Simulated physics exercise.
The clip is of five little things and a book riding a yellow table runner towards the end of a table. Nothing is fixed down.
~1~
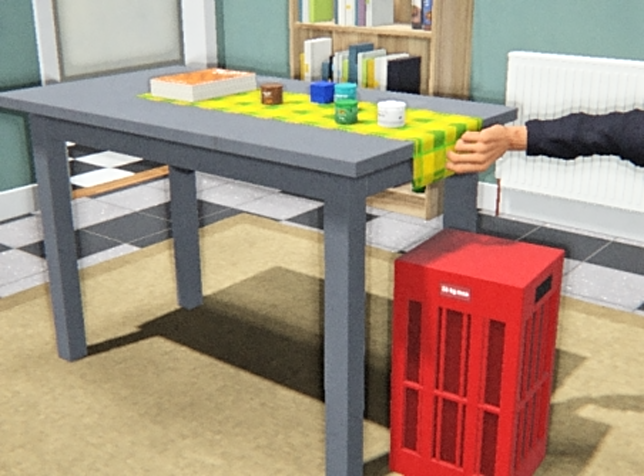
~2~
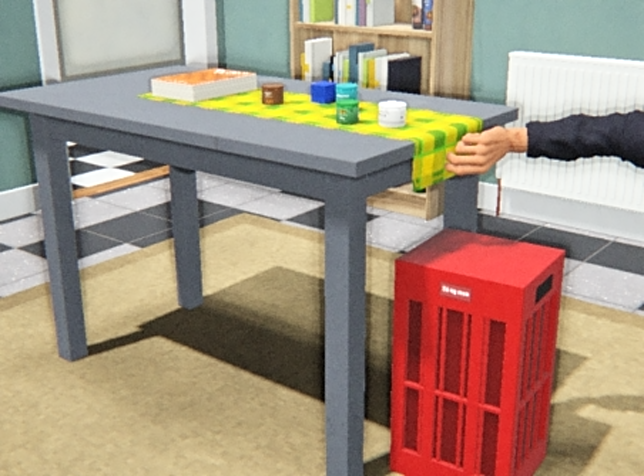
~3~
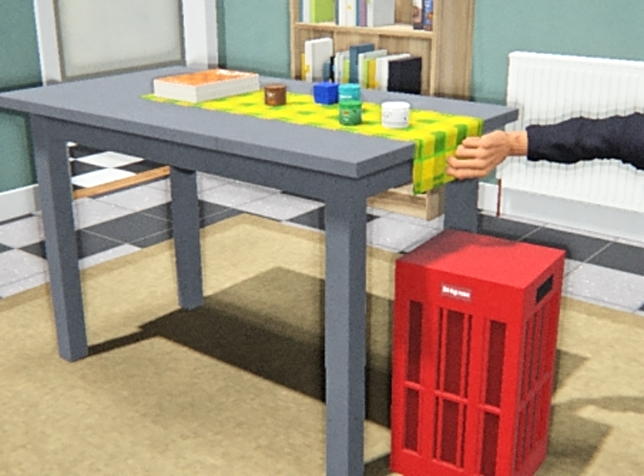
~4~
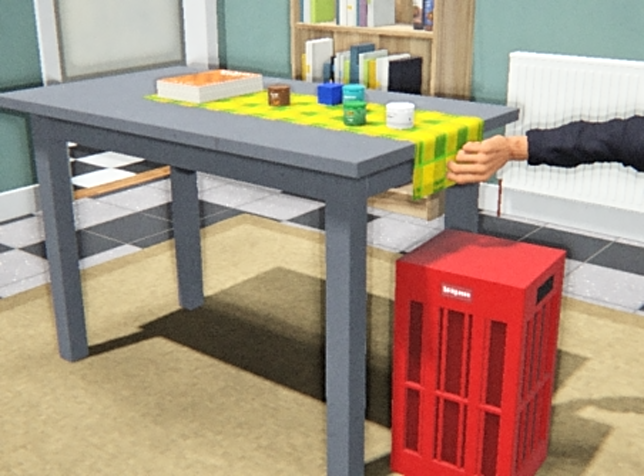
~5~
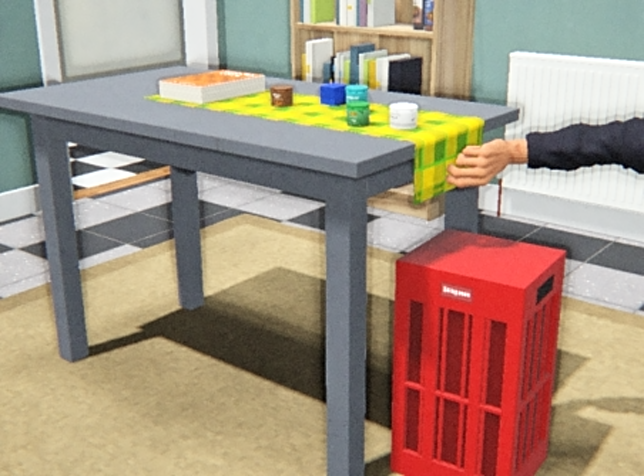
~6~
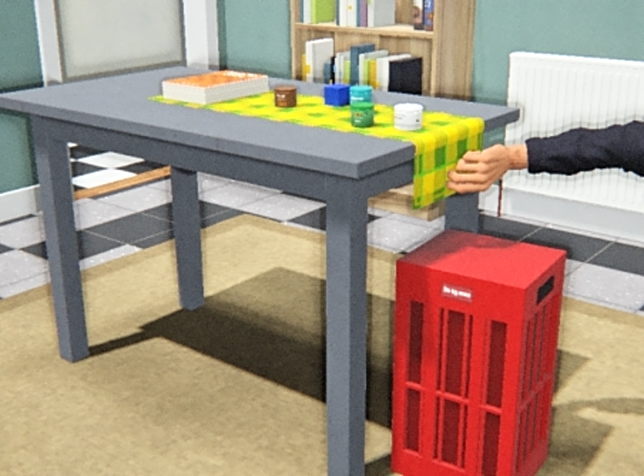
A hand at the right slowly drew a yellow checked runner over the end of a grey table, and the book and little pots on it slid a short way right along with it.
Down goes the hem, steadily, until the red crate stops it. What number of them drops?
The answer is one.
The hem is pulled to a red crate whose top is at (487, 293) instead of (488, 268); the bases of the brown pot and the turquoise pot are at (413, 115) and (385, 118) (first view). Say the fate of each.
The brown pot is carried off, the turquoise pot comes down.
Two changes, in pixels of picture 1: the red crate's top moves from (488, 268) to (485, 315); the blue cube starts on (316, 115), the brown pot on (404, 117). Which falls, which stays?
The blue cube remains up; the brown pot goes over.
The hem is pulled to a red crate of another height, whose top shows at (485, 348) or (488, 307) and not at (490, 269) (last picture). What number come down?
It would be 3 and 2.
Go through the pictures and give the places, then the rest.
Hem (413, 191); white pot (392, 104); green pot (347, 101); turquoise pot (346, 85); blue cube (323, 83); brown pot (272, 85); top of the crate (488, 268), in the first picture.
Hem (413, 191); white pot (393, 104), in the second picture.
Hem (413, 195); green pot (351, 102), in the third picture.
Hem (412, 200); turquoise pot (354, 86); top of the crate (490, 269), in the fourth picture.
Hem (414, 205); blue cube (334, 85), in the fifth picture.
Hem (412, 210); white pot (409, 107); green pot (363, 104); turquoise pot (361, 88); blue cube (338, 86); brown pot (285, 88), in the sixth picture.
A little later, hem near (449, 216); all still up.
Next, hem on the crate; white pot gone.
When it is over, hem on the crate; white pot gone. Over the edge go one.
